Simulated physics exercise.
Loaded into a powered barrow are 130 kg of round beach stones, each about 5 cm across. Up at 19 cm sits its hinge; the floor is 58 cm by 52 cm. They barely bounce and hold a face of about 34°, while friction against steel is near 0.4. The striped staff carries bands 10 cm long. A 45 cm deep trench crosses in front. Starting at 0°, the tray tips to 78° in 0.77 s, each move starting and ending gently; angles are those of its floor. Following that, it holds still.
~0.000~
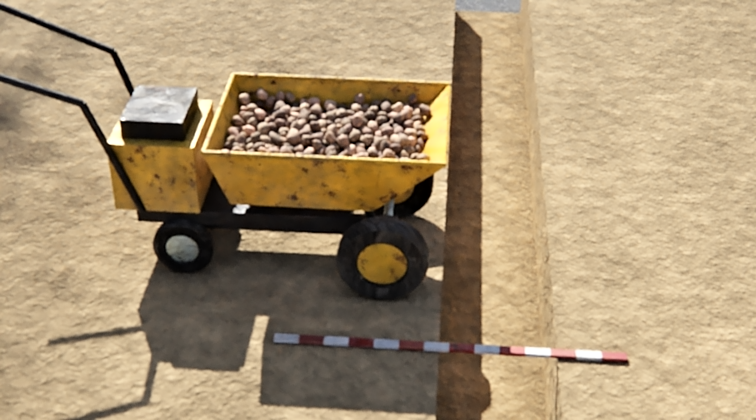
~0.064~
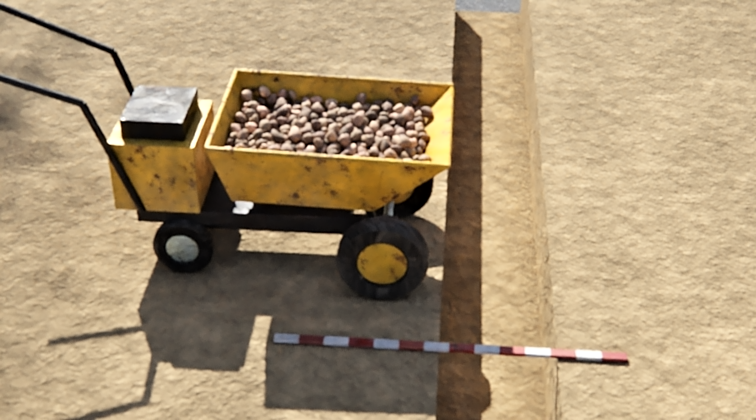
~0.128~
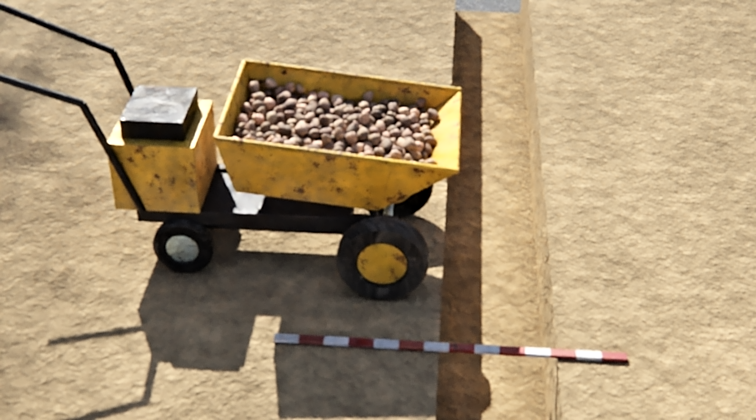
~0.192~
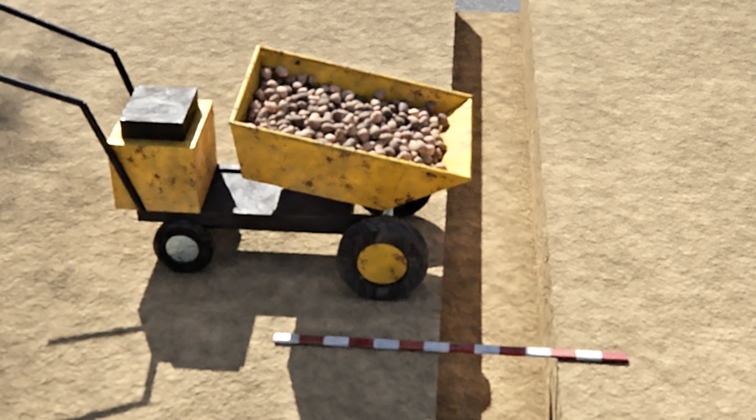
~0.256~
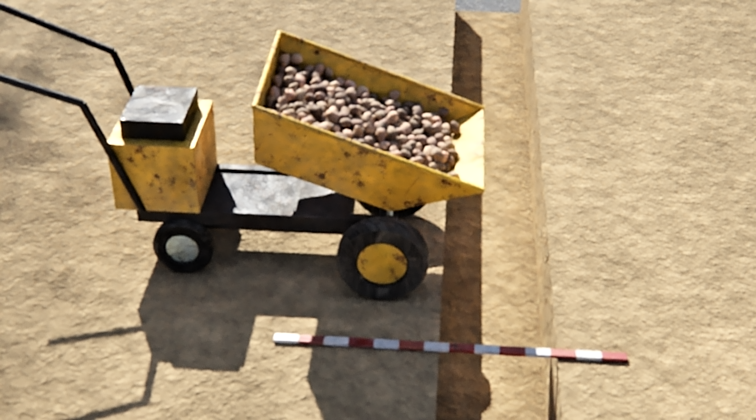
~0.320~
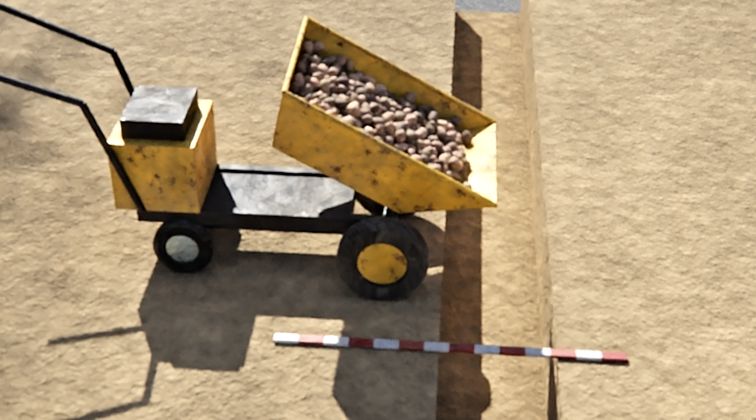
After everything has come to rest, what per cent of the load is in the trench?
I would say 58 percent.
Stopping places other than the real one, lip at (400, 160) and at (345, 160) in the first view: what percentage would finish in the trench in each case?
It comes to about 100 and 85 in a hundred.
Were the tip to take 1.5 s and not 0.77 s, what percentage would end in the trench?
Close to 60 per cent then.
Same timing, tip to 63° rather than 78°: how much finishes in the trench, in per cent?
Share in trench: Approx. 35%.
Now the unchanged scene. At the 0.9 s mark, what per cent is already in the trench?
Approx. 30 % of the load.
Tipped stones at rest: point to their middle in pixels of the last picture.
Their middle lands near (533, 326).
After 0.6 s the floor is at 66°; 100 % in the tray; the foremost stones are at (518, 230).
After 0.9 s the floor is at 78°; 49 % in the tray, 32 % in the trench, 19 % past the trench; the foremost stones are at (614, 263).
After 1.2 s the floor is at 78°; 0 % in the tray, 57 % in the trench, 43 % past the trench; the foremost stones are past the picture's edge.
After 3.2 s the floor is at 78°; 0 % in the tray, 58 % in the trench, 42 % past the trench; the foremost stones are past the picture's edge.
